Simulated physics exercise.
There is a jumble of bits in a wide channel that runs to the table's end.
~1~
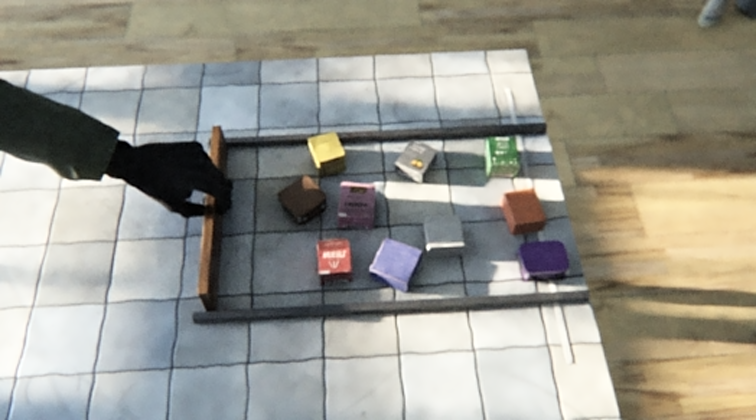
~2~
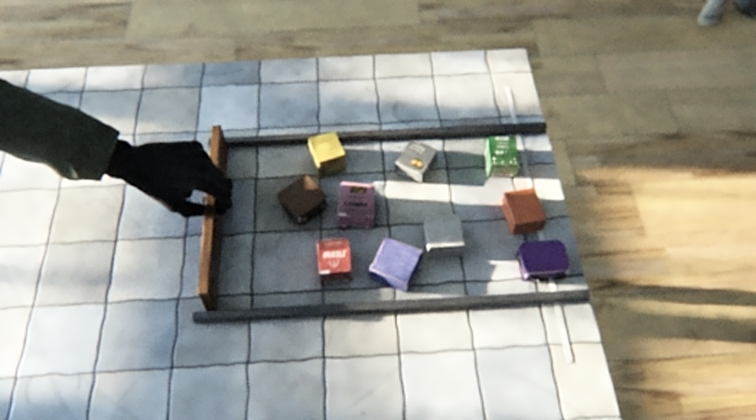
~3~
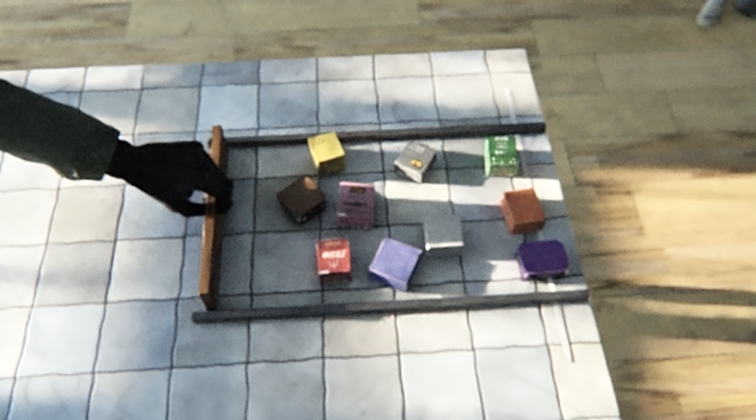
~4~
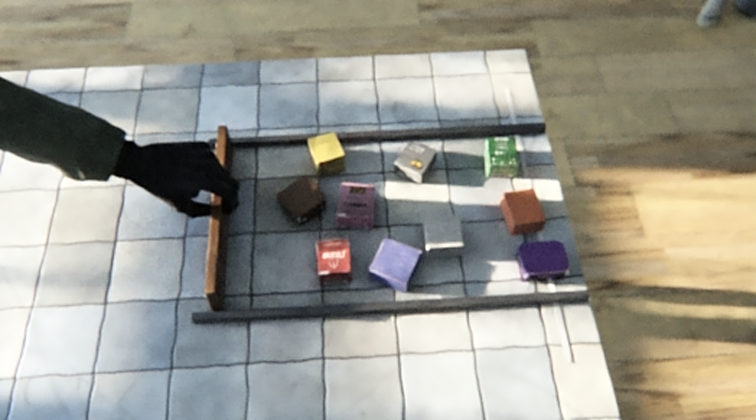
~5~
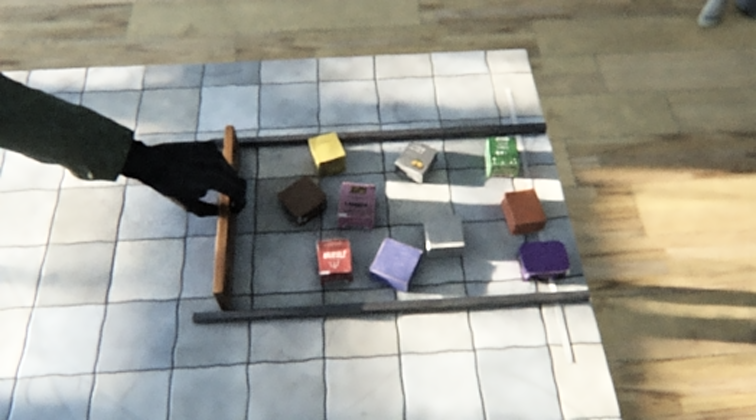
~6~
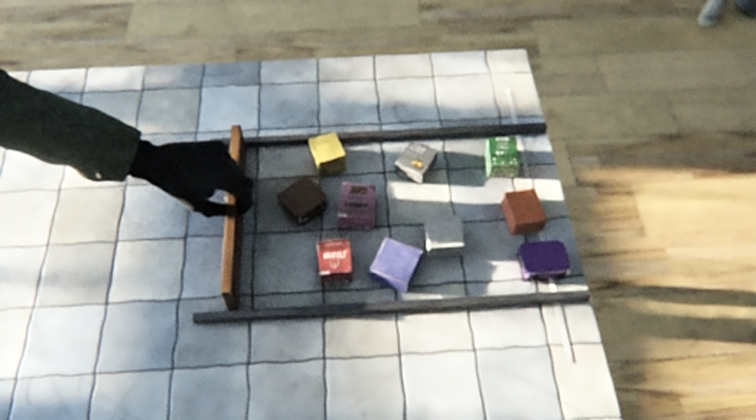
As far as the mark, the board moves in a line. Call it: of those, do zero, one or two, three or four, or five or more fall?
Five or more fall.
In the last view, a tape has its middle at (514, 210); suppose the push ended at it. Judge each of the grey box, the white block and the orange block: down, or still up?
In short: Grey box safe, white block gone, orange block gone.
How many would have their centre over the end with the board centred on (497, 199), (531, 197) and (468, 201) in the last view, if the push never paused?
By position: 4 / 7 / 1.
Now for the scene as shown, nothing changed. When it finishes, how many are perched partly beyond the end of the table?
Counting them gives 1.
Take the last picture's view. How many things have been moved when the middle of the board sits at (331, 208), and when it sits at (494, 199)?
In order, the tallies are 4 and 10.
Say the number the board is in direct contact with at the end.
It's 3.
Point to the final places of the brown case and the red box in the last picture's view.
Brown case at about (553, 198), red box at about (564, 251).
A little later, none off yet; purple case at rest near (543, 261); orange block at rest near (523, 211); green box at rest near (502, 157).
Next, none off yet; purple case moving near (546, 263); orange block moving near (530, 210); green box at rest near (502, 157).
Later still, one off so far; purple case dropping near (579, 340); orange block tilted well over near (580, 199); green box shifted about its own width near (551, 154).
When it is over, the number that fall off is five or more; down, pink box, blue block, grey box, white block, green box, orange block and purple case.
